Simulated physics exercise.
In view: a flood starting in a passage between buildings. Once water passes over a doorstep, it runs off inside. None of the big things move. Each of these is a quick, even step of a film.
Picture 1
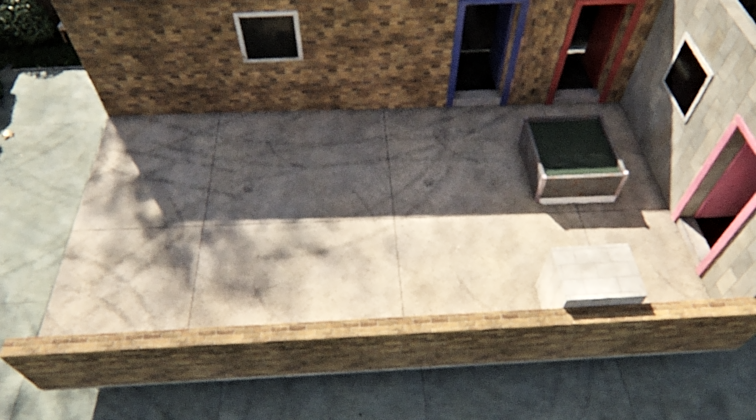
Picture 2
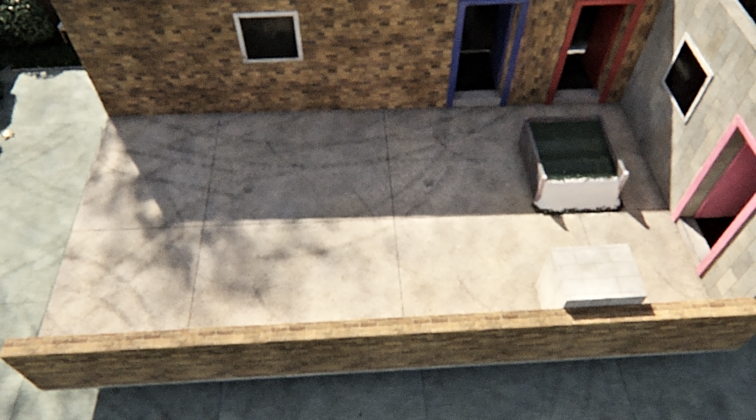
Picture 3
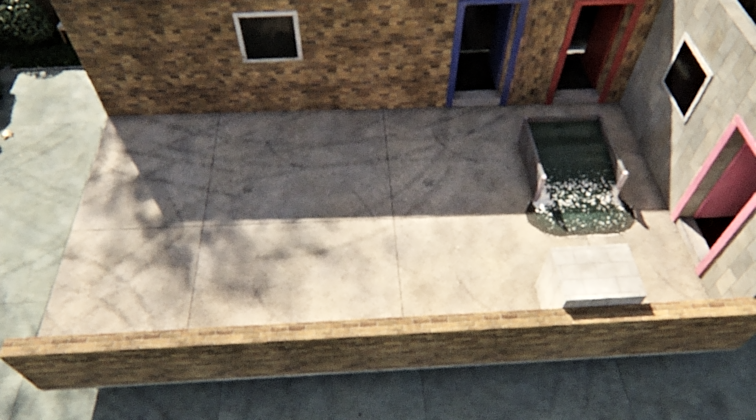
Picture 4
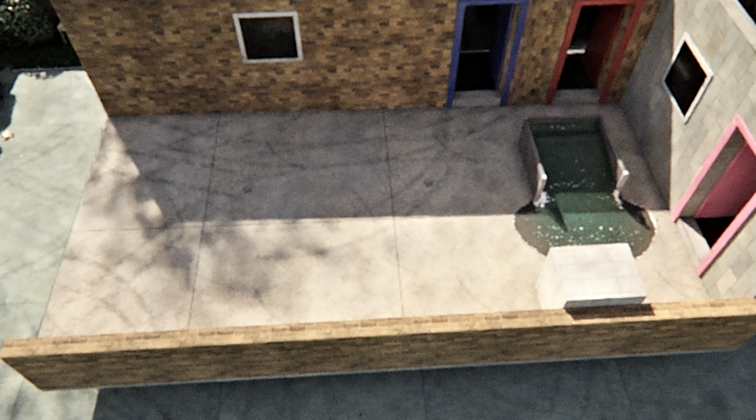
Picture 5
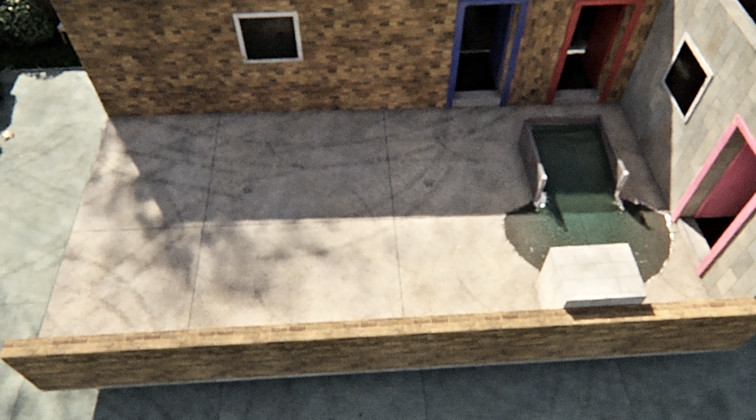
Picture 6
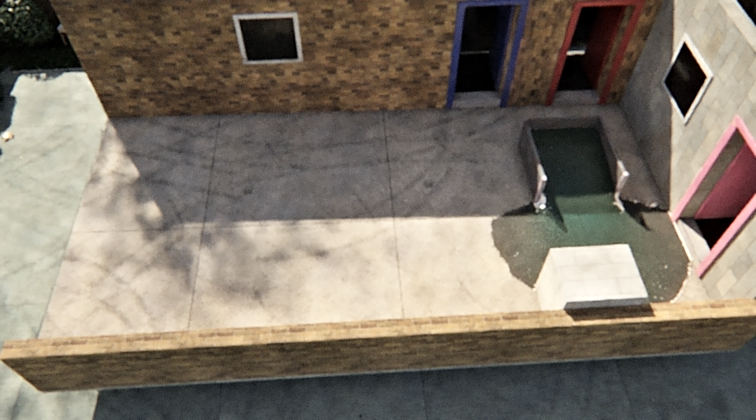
At first, a tank of dark green water stands whole and still in a walled courtyard, near blue, red and pink doorways. Its front side gives way and foaming water pours through the gap onto the paving. The water then spreads outward around a pale block, forming a wide, calmer, dark pool.
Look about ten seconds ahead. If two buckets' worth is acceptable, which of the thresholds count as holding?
The red door counts as holding, the blue door counts as holding, the pink door counts as holding.
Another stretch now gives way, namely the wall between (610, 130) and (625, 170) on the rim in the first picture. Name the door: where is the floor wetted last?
Last: The blue one.
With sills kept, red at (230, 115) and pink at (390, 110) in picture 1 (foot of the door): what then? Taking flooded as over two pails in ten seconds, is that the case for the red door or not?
From what I can tell, the red door does not reach it.
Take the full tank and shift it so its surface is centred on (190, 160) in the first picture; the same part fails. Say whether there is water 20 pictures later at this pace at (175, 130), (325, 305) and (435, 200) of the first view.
The three spots read left dry, swamped, left dry.
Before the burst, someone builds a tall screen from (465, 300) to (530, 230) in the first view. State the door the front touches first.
My choice is the pink-painted one.
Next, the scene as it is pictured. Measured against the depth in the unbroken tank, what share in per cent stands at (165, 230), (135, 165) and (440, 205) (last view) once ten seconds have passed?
I'd put them at close to 0 per cent, then 0 per cent, then 4 per cent.
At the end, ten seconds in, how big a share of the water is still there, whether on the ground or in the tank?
Roughly 100 parts in a hundred.
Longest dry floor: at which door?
Answer: The blue-painted one.
A moment on, water covers 15 % of the floor; the red door not reached, the blue door not reached, the pink door wet at the sill, nothing in.
Next, water covers 20 % of the floor; the red door not reached, the blue door not reached, the pink door wet at the sill, nothing in.
Then, water covers 30 % of the floor; the red door not reached, the blue door not reached, the pink door under two buckets in.
Later, water covers 45 % of the floor; the red door wet at the sill, nothing in, the blue door not reached, the pink door under two buckets in.
In the end, water covers 45 % of the floor; the red door wet at the sill, nothing in, the blue door wet at the sill, nothing in, the pink door under two buckets in.
